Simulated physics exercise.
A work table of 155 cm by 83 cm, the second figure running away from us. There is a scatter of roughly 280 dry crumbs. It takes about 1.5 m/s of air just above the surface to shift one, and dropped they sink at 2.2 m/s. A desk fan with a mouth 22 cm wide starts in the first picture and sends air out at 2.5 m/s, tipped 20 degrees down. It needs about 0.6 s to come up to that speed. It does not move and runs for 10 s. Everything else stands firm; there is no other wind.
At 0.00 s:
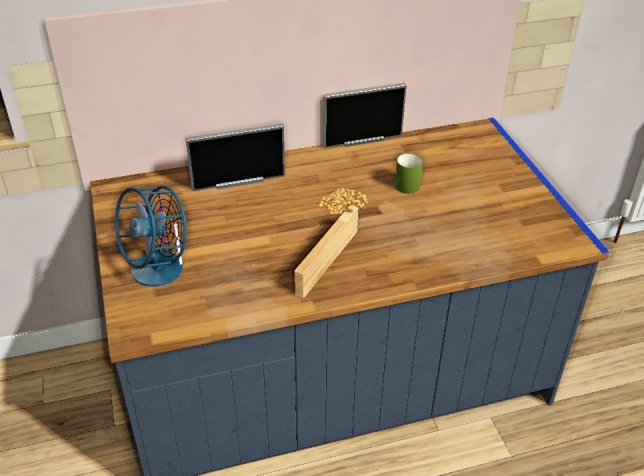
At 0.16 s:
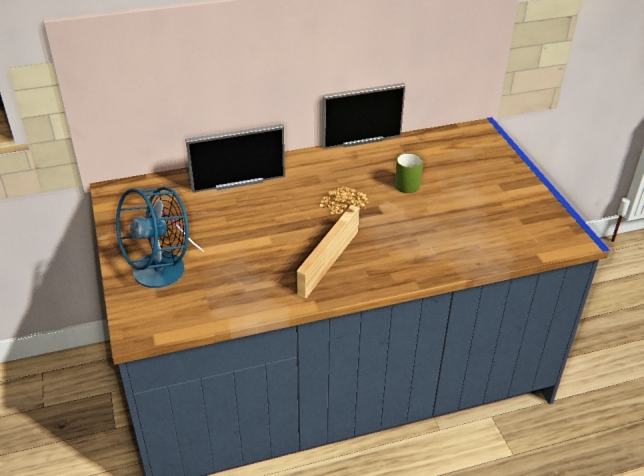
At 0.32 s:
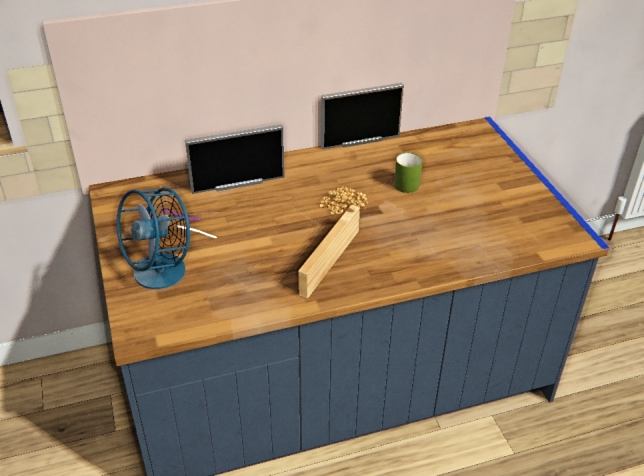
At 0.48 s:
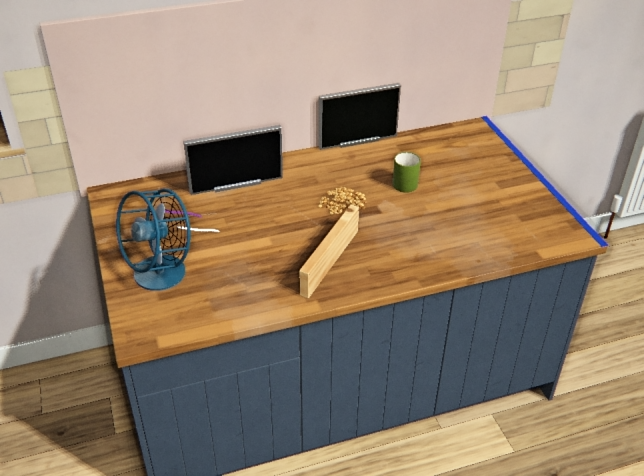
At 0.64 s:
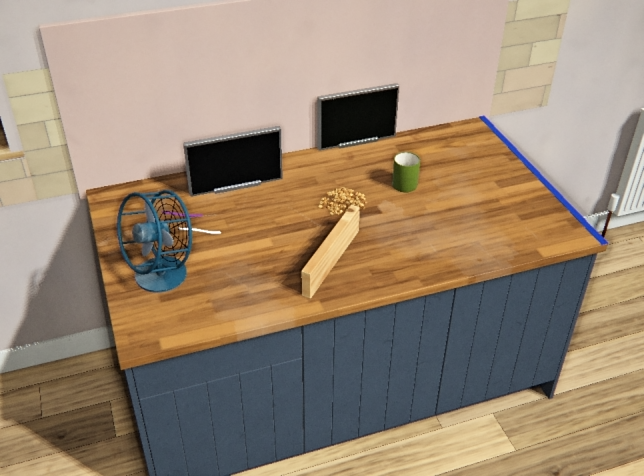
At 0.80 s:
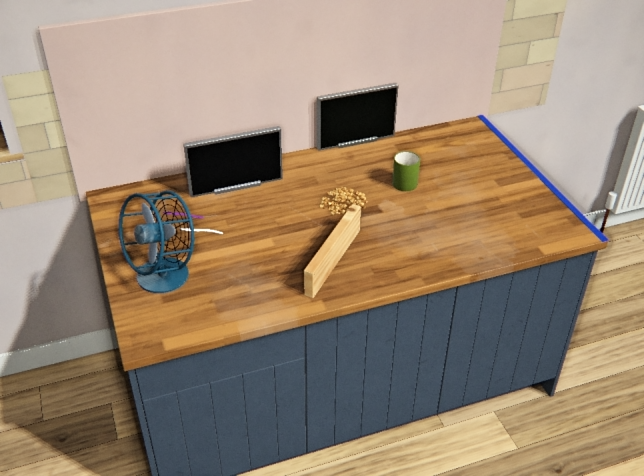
To begin with, a blue desk fan stands at the left of a wooden worktop, with two dark screens, a green mug, a wooden board and a small pile of crumbs nearby. Pale streamers then flutter out from the fan toward the right, while the crumbs stay still.
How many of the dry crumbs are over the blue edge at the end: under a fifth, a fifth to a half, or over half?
The share over the blue edge is above half.
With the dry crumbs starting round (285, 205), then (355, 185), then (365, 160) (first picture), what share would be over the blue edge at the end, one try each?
In turn about 90 %, 100 %, 80 %.
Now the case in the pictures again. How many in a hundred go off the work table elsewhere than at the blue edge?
Some 0 per cent.
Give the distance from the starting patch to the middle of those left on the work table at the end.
About 45 cm.
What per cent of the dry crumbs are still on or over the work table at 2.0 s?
Near 60 %.
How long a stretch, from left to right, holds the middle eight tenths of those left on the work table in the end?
About 40 cm.
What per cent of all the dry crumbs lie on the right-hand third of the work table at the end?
About 30 %.
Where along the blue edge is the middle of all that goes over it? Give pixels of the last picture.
Around (502, 134).
After 2.0 s, 53 % are on the move or not yet settled, 39 % are over the blue edge; the middle of those still in play is near (483, 179).
After 3.2 s, 24 % are on the move or not yet settled, 58 % are over the blue edge; the middle of those still in play is near (471, 179).
After 5.5 s, 16 % are on the move or not yet settled, 64 % are over the blue edge; the middle of those still in play is near (471, 179).
After 10.0 s, at the end, 66 % are over the blue edge; the middle of those still in play is near (463, 182).
